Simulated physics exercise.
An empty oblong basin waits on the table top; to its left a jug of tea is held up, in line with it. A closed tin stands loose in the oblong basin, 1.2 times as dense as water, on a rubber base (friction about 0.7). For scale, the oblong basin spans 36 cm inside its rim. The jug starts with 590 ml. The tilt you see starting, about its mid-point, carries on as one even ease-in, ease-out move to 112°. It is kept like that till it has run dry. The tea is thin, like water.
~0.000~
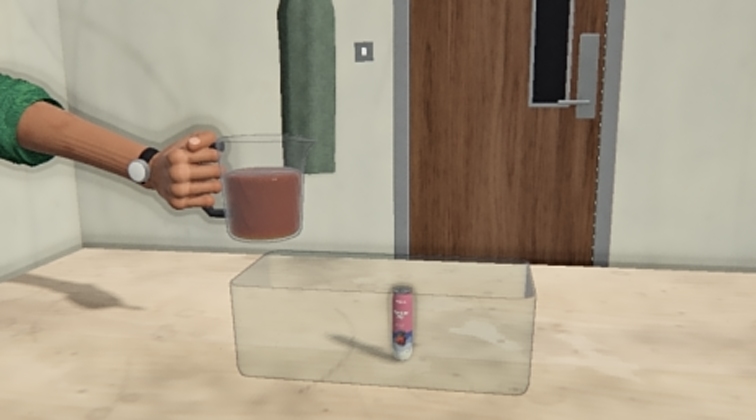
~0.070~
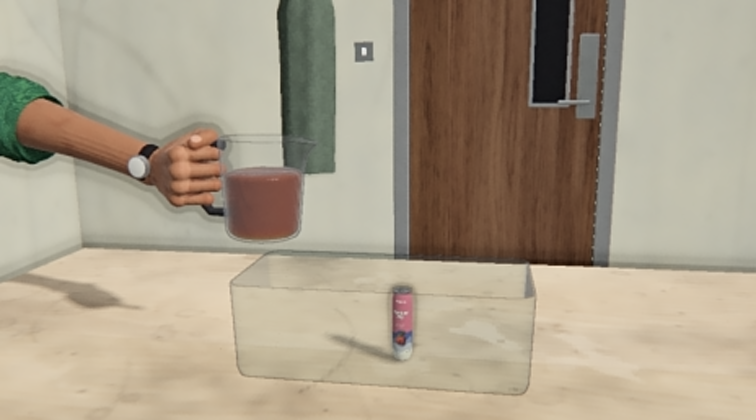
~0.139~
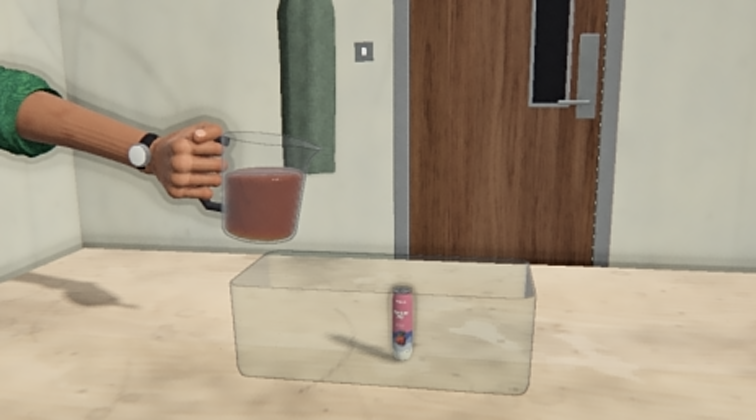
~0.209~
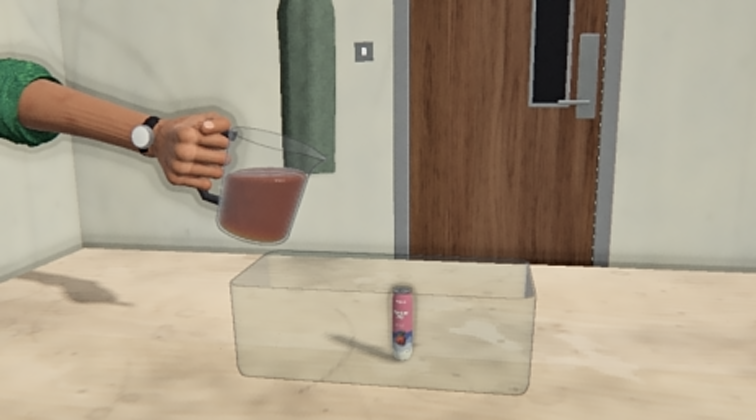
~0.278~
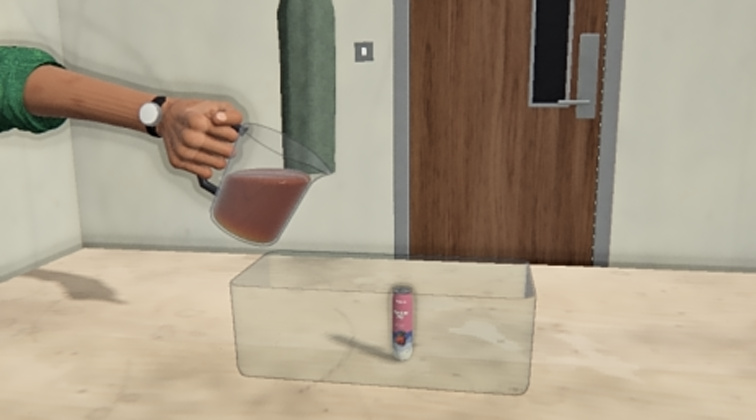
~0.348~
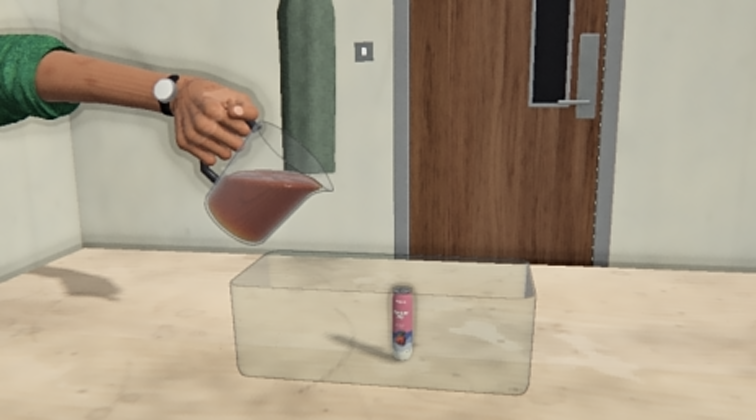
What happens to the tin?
It keeps standing.
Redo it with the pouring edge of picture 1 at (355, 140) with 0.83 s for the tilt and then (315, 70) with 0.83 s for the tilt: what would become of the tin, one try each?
First it topples; then it goes over.
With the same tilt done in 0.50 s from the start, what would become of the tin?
Then it stays up.
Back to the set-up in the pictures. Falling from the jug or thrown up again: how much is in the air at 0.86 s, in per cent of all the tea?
About 5 per cent.
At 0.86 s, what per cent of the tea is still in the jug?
About 10 per cent.
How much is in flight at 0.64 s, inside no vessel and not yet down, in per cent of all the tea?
About 20 per cent.
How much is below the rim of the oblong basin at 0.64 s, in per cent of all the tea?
Near 24 in a hundred.
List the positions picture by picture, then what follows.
In the first picture, it leans 0°; its right rim is at (316, 140); the tea meets the walls at (227, 172) and (302, 173); the oblong basin's rim runs from (250, 268) to (531, 279); the tin's top is at (402, 293).
In the second picture, it leans 2°; its right rim is at (317, 142); the tea meets the walls at (228, 172) and (302, 173).
In the third picture, it leans 8°; its right rim is at (322, 148); the tea meets the walls at (229, 172) and (303, 173).
In the fourth picture, it leans 17°; its right rim is at (327, 159); the tea meets the walls at (230, 173) and (307, 174).
In the fifth picture, it leans 28°; its right rim is at (332, 173); the tea meets the walls at (226, 179) and (311, 177).
In the sixth picture, it leans 42°; its right rim is at (334, 190); the tea meets the walls at (217, 185) and (322, 183).
After 0.64 s the tilt is 99° and 57 per cent is still to pour; the tin stands where it began.
After 0.86 s the tilt is 112° and 9 per cent is still to pour; the tin stands where it began.
After 1.08 s the tilt is 112° and 0 per cent is still to pour; the tin stands where it began.
After 1.33 s the tilt is 112° and 0 per cent is still to pour; the tin stands where it began.
In the end the tin stands where it began.
